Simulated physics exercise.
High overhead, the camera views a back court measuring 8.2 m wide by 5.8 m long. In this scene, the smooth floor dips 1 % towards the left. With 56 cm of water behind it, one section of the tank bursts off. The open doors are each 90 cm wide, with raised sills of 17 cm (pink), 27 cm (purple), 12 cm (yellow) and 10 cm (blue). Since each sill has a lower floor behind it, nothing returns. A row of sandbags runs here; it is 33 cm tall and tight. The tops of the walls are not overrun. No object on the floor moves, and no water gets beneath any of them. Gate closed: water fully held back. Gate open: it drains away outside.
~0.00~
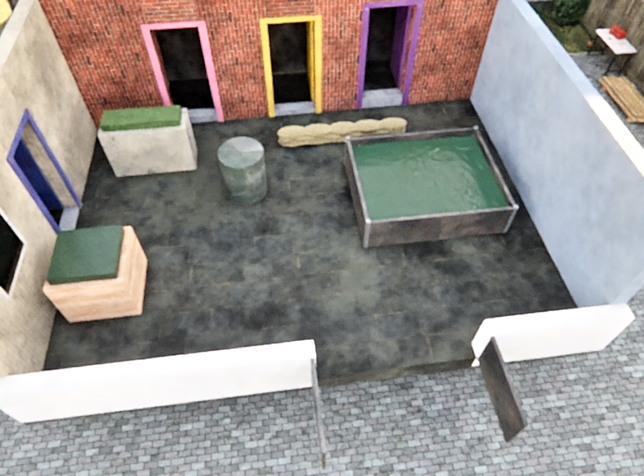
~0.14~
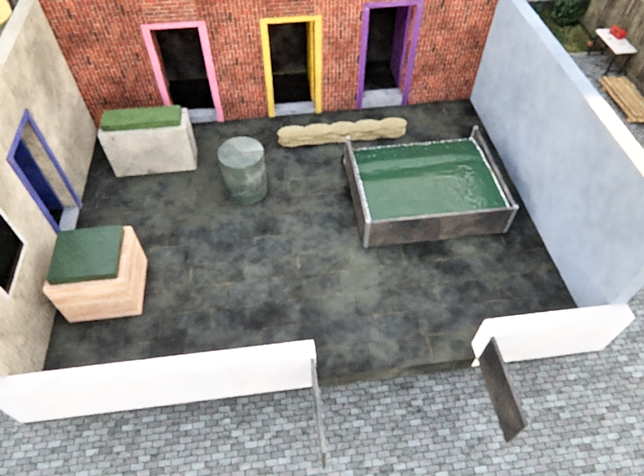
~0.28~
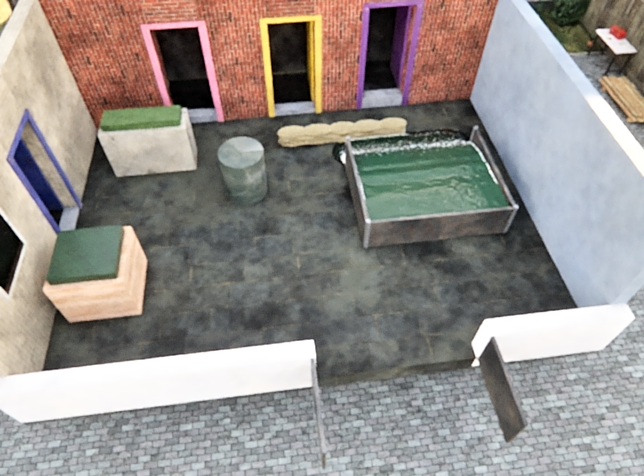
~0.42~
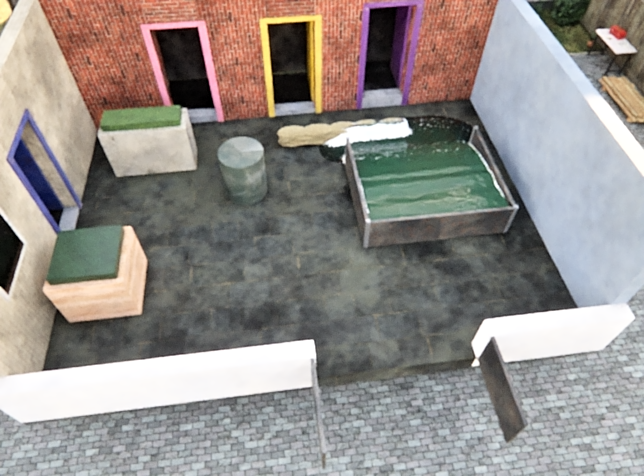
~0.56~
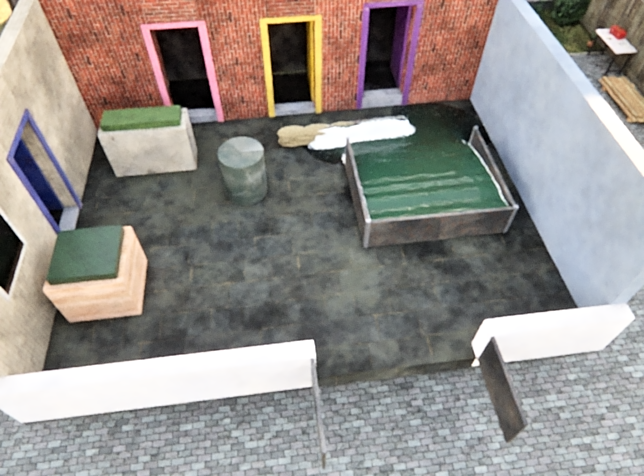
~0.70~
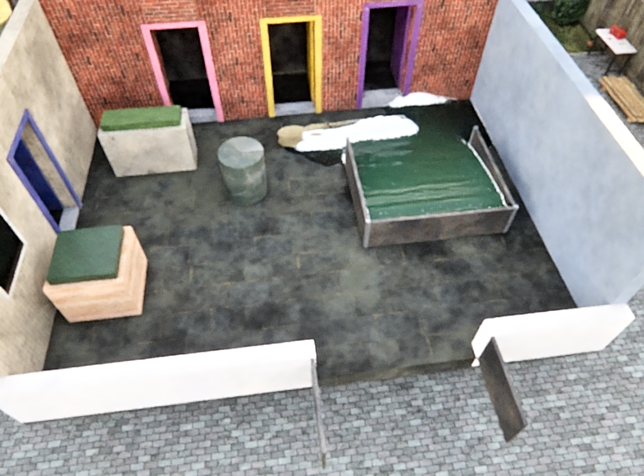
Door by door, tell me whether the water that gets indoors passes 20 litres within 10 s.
Here is the picture: At the pink door it stays within 20 litres; at the purple door it stays within 20 litres; at the yellow door it stays within 20 litres; at the blue door it stays within 20 litres.
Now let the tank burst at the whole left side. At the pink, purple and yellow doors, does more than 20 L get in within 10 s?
Pink short, purple short, yellow short.
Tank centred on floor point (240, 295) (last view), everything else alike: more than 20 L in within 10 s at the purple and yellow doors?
For the purple door, the amount is acceptable; for the yellow door, the amount is acceptable.
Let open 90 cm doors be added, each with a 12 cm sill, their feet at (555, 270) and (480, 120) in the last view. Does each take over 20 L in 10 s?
Order as listed: Respected and surpassed.
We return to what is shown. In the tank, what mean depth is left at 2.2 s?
About 22 cm.
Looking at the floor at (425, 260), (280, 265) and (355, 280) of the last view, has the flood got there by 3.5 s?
Listed in sequence, the spots are bone dry, drenched and bone dry.
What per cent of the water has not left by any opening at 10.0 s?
98 %.
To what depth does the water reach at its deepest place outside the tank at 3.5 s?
Roughly 23 cm.
After 1.4 s water covers 20 % of the floor and is deepest (53 cm) near (467, 100); pink door not reached, purple door 17 cm at the sill, 0 L in, yellow door not reached, blue door not reached.
After 2.2 s water covers 30 % of the floor and is deepest (42 cm) near (469, 105); pink door not reached, purple door 15 cm at the sill, 0 L in, yellow door 7 cm at the sill, 0 L in, blue door not reached.
After 3.5 s water covers 55 % of the floor and is deepest (23 cm) near (466, 132); pink door 14 cm at the sill, 1 L in, purple door 16 cm at the sill, 0 L in, yellow door 12 cm at the sill, 0 L in, blue door 8 cm at the sill, 0 L in.
After 6.0 s water covers 75 % of the floor and is deepest (24 cm) near (96, 143); pink door 5 cm at the sill, 4 L in, purple door 9 cm at the sill, 0 L in, yellow door 8 cm at the sill, 0 L in, blue door 12 cm at the sill, 0 L in.
After 10.0 s water covers 95 % of the floor and is deepest (19 cm) near (37, 397); pink door 9 cm at the sill, 4 L in, purple door 7 cm at the sill, 0 L in, yellow door 5 cm at the sill, 0 L in, blue door 12 cm at the sill, 8 L in.
